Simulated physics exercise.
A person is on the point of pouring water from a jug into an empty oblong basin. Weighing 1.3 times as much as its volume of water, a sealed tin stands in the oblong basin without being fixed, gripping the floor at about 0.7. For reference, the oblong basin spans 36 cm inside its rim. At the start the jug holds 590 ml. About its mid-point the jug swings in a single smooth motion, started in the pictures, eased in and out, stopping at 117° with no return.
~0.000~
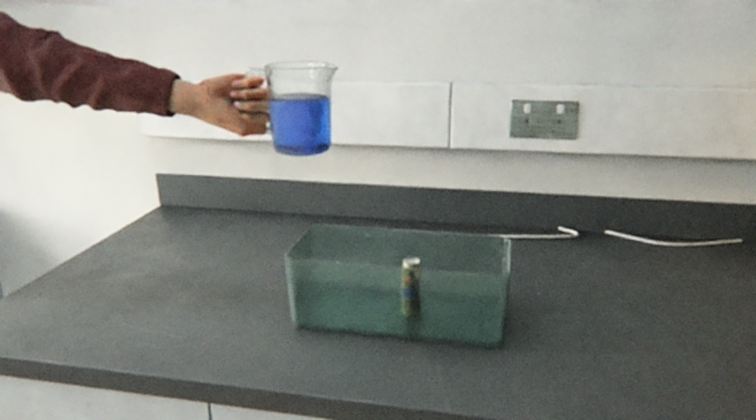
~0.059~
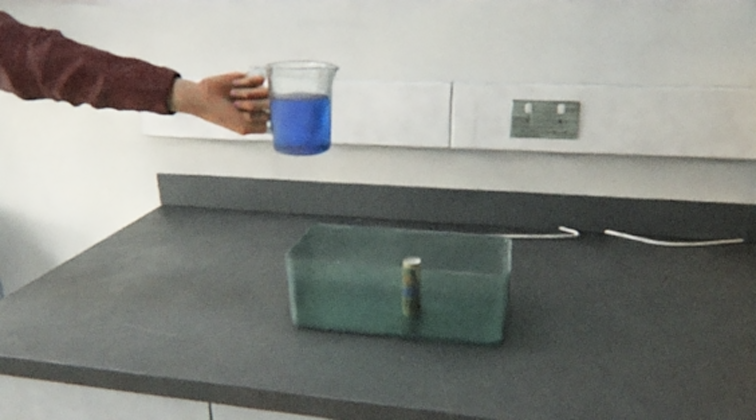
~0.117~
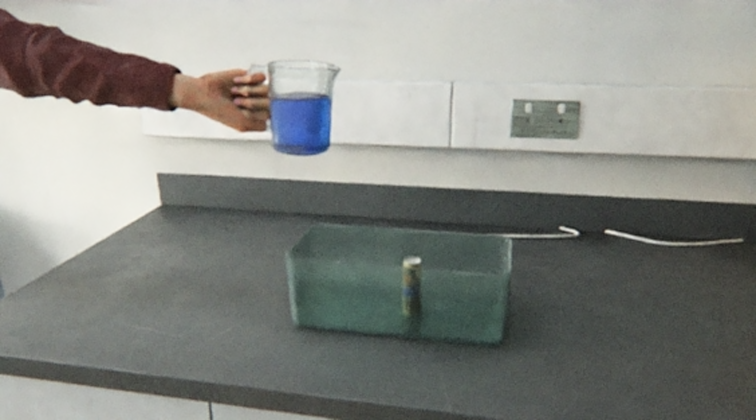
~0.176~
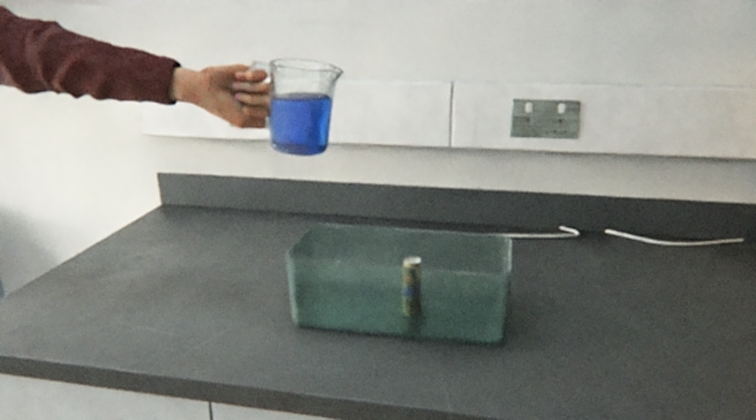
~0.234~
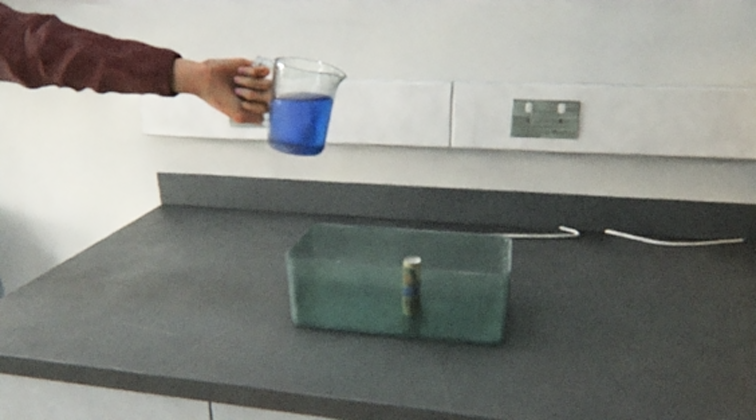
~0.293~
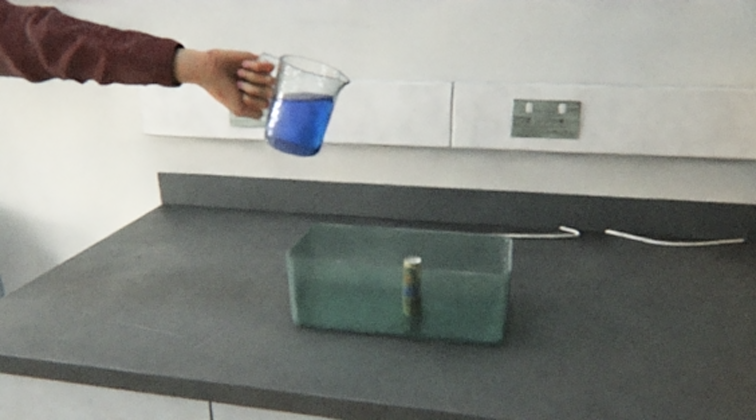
A hand in a dark red sleeve, reaching in from the left, holds a clear jug of bright blue liquid above a grey worktop, seen from slightly above. On the worktop sit a greenish see-through oblong basin with a small upright tin inside, and white cords behind, beneath a wall socket. The hand gradually tilts the jug slightly rightward, while everything else stays still.
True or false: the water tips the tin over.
True.
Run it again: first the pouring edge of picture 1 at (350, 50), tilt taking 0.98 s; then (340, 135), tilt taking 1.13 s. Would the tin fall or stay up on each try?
The tin stays vertical the first time and stays vertical the second time.
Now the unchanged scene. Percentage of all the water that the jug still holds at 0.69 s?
88 %.
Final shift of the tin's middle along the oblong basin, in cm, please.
The middle of the tin ends some 10.0 cm along the basin.
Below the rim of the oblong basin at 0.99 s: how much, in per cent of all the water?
The share is close to 44 percent.
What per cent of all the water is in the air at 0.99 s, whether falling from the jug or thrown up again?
Estimate: About 36 in a hundred.
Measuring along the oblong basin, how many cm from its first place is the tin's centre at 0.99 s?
Close to 2 cm.
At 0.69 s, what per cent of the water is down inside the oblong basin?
Near 0 in a hundred.
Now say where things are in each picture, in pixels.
In the first frame, it leans 0°; its right rim is at (337, 67); the water meets the walls at (273, 96) and (329, 97); the oblong basin's rim runs from (299, 241) to (510, 257); the tin's top is at (411, 263).
In the second frame, it leans 1°; its right rim is at (339, 67); the water meets the walls at (274, 96) and (330, 97).
In the third frame, it leans 3°; its right rim is at (341, 69); the water meets the walls at (275, 96) and (330, 97).
In the fourth frame, it leans 7°; its right rim is at (343, 72); the water meets the walls at (275, 95) and (332, 97).
In the fifth frame, it leans 12°; its right rim is at (346, 76); the water meets the walls at (276, 96) and (332, 97).
In the sixth frame, it leans 18°; its right rim is at (350, 82); the water meets the walls at (276, 97) and (335, 98).
After 0.69 s the tilt is 79° and 88 per cent is still to pour; the tin stands where it began.
After 0.99 s the tilt is 113° and 21 per cent is still to pour; the tin stands 2 cm from where it began.
After 1.30 s the tilt is 117° and 0 per cent is still to pour; the tin lies on its side.
After 1.63 s the tilt is 117° and 0 per cent is still to pour; the tin lies on its side.
In the end the tin lies on its side.
